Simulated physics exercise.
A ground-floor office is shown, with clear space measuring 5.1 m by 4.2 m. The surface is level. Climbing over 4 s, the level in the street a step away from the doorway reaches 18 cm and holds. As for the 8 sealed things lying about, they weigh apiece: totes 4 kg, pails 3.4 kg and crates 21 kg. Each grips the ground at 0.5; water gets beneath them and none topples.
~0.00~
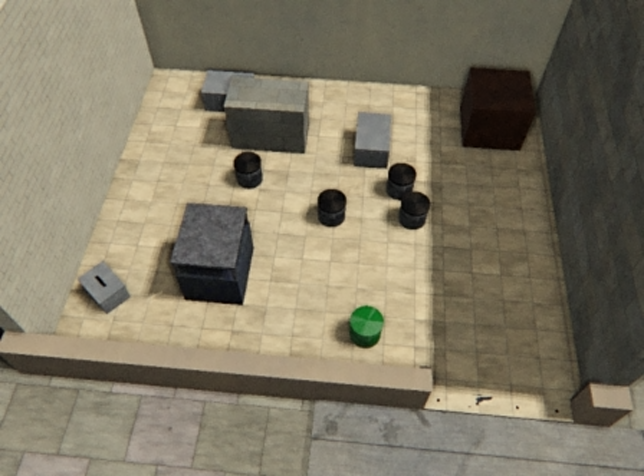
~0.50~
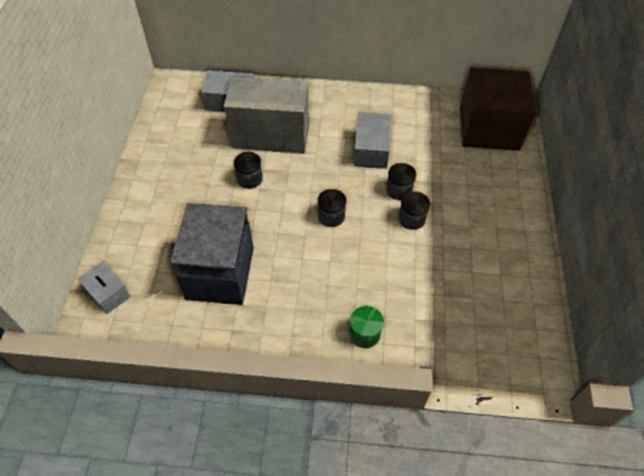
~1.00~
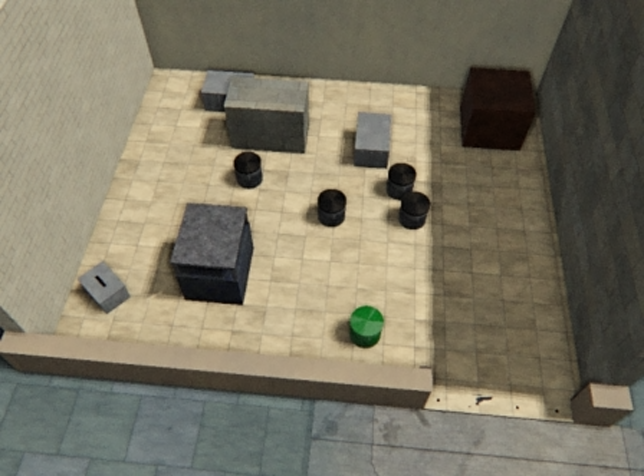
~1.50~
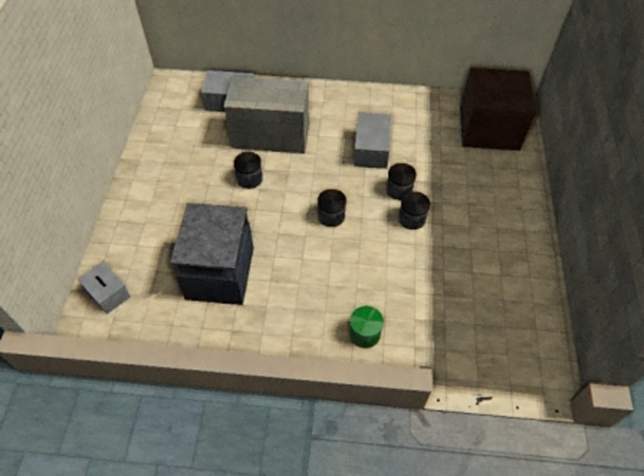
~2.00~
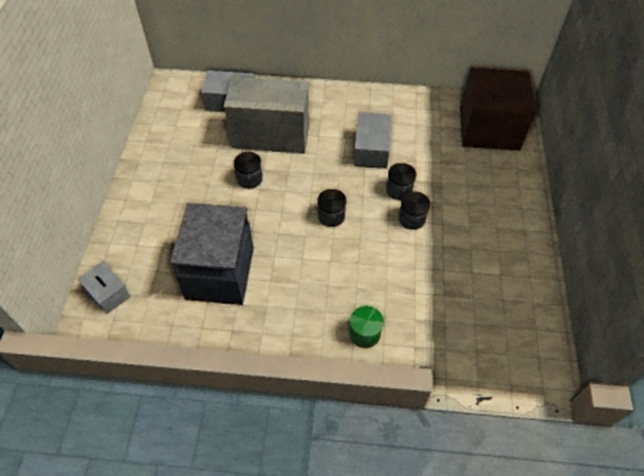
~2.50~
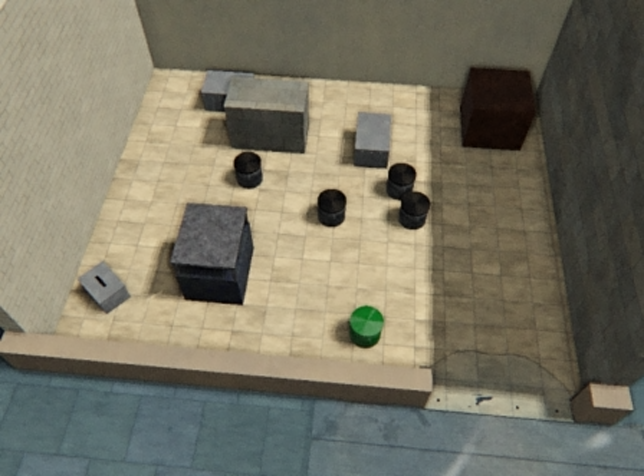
Water spreads across the pavement outside and just enters the room's opening at the lower right.
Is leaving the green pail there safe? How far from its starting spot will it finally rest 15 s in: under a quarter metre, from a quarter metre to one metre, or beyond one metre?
It ends up under a quarter metre away.
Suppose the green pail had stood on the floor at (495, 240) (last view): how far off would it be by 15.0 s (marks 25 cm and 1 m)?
By then it winds up well off.
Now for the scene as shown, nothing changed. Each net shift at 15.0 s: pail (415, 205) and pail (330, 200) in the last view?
300 cm, 150 cm.
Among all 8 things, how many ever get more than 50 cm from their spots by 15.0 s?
That adds up to 7.
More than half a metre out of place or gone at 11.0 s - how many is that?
By that time the total stands at 5.
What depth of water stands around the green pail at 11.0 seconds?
About 1 cm.
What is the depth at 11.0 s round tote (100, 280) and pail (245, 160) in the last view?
First about 1 cm, second about 4 cm.
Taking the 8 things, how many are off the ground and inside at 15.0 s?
By my count, 6.
After 3.5 s the green pail is near (367, 321), 0.0 m from its start, aground; 0 afloat.
After 6.8 s the green pail is near (367, 321), 0.0 m from its start, aground; 2 afloat.
After 11.0 s the green pail is near (367, 321), 0.0 m from its start, aground; 3 afloat.
After 15.0 s the green pail is near (372, 317), 0.1 m from its start, aground; 6 afloat.
